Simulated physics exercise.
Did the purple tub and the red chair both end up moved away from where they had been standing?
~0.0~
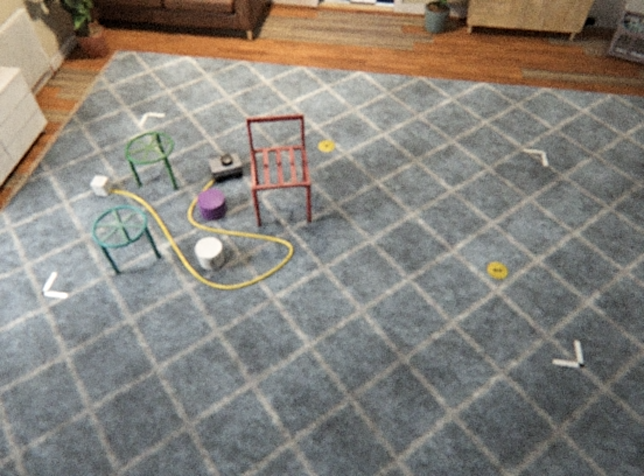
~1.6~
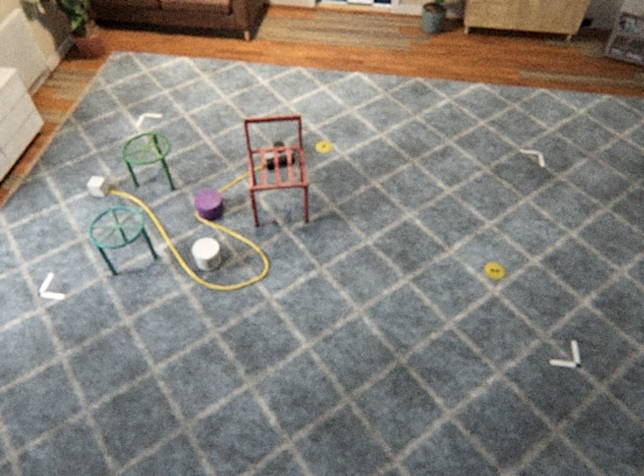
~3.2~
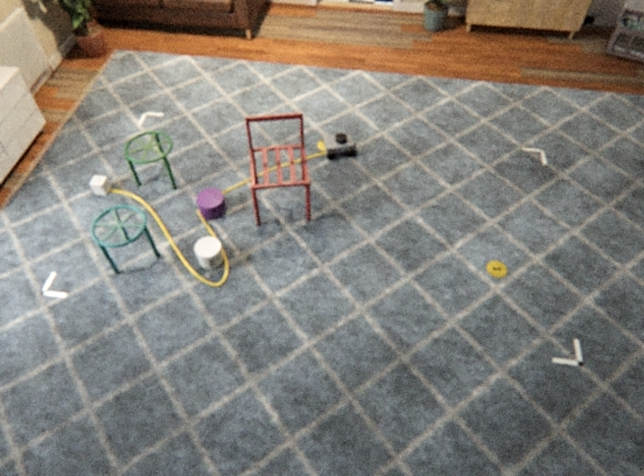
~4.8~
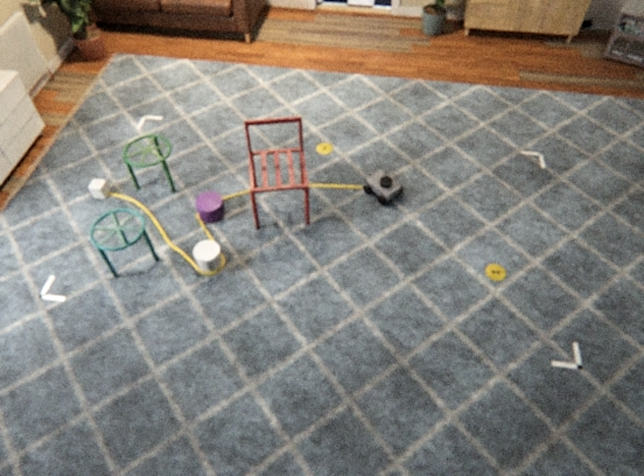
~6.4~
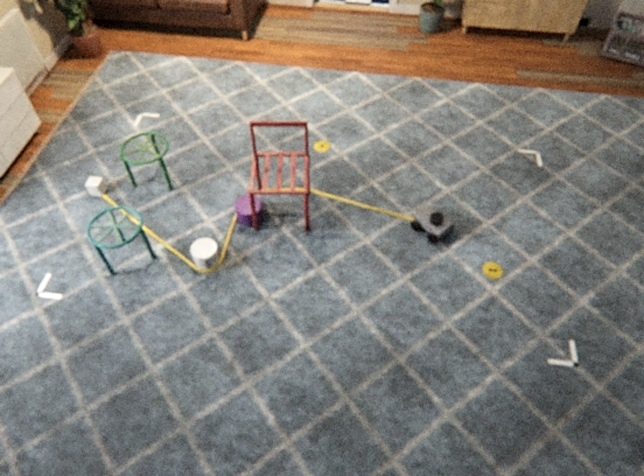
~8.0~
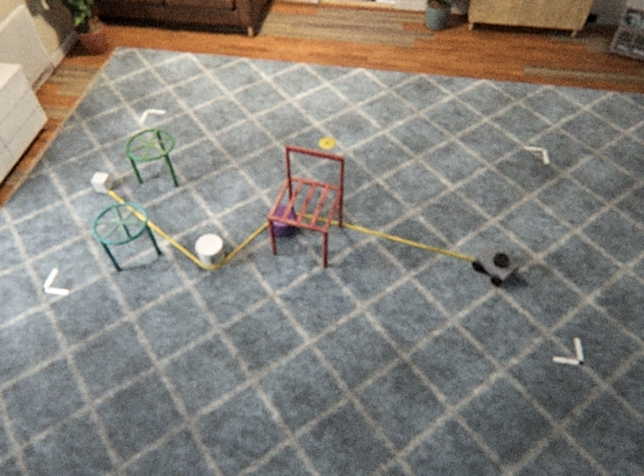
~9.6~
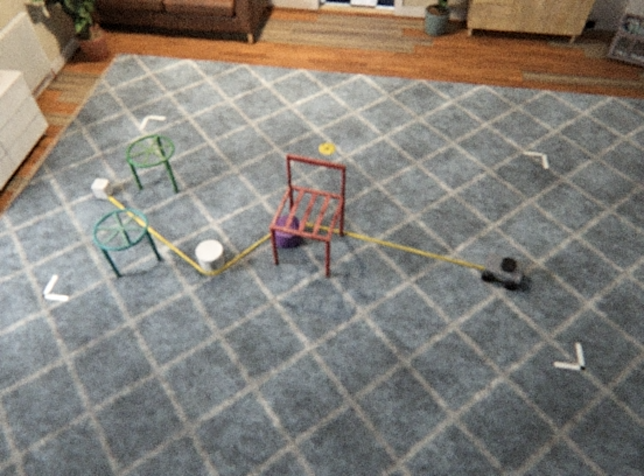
Yes, both ended up away from their starting places. The purple tub and the red chair were each shifted to the right and down as the yellow cord pulled tight.
